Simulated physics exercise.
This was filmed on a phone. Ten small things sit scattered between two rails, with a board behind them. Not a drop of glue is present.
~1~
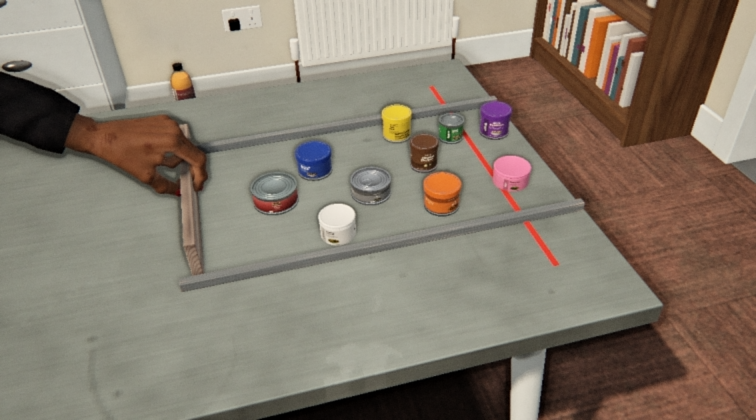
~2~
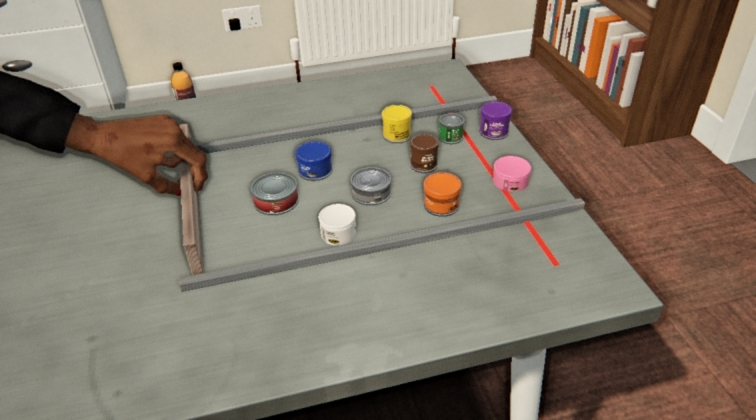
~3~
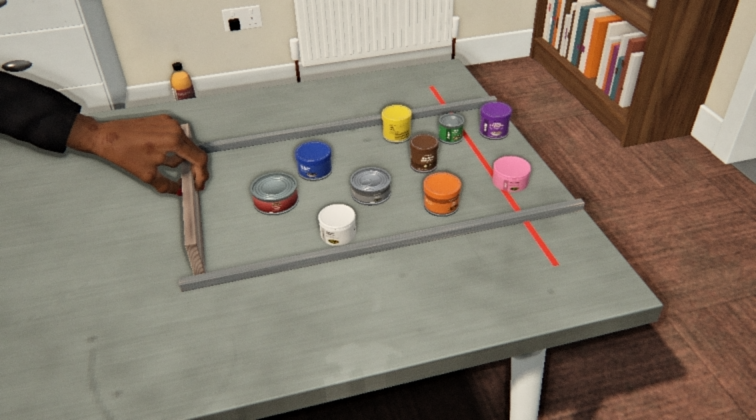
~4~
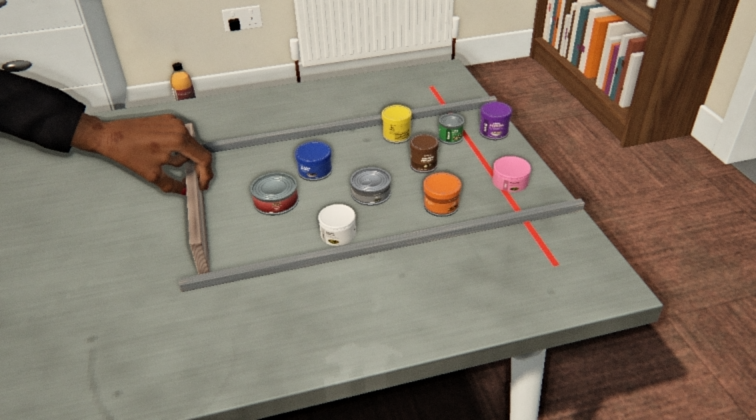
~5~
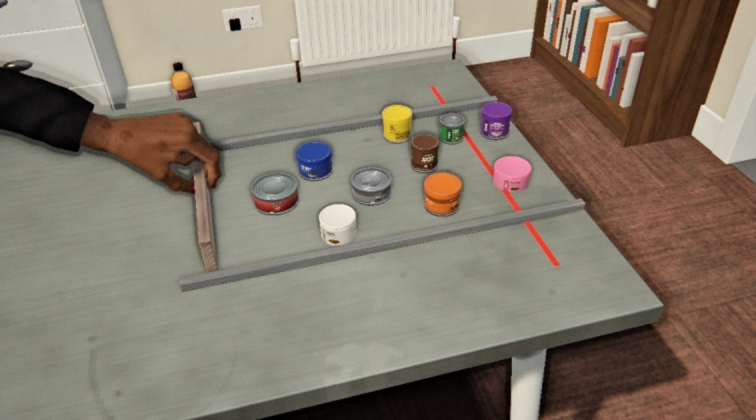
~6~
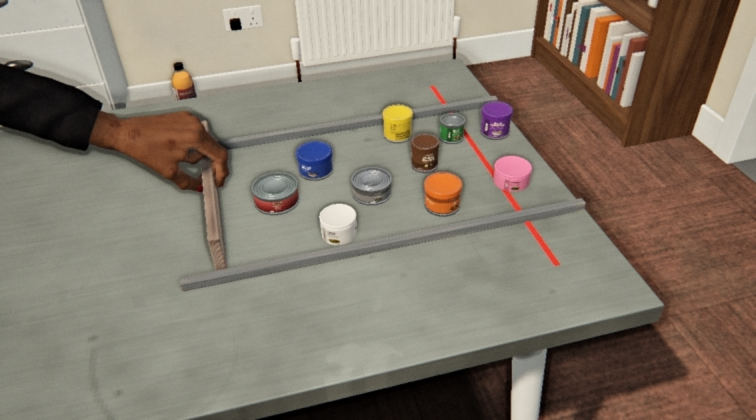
A hand held a wooden board upright between two rails on a grey table, then slid it slightly to the right toward the scattered colourful little tubs, which stayed where they were.
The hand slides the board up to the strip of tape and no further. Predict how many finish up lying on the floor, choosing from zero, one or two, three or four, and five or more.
My prediction is one or two.
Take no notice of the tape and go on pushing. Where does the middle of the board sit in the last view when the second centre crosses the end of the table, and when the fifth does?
The first puts it near (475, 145), the next near (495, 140).
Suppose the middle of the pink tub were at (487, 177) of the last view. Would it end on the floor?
From that start, the object then does not stay.
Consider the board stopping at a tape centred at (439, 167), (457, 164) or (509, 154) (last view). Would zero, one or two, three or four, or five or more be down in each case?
Taking the places one by one, it comes to none; zero; at least five.
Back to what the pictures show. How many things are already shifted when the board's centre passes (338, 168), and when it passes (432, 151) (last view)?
I count 4 first and 9 after.
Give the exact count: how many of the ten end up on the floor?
Exactly 2.
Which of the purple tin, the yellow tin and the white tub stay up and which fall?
Result: Purple tin gone, yellow tin safe, white tub safe.
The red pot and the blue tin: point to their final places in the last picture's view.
The first near (504, 151), the second near (486, 129).
Soon after, none off yet; purple tin at rest near (496, 121); pink tub at rest near (512, 174); green tin at rest near (452, 129).
In the end, the number that fall off is one or two; gone, pink tub and purple tin.
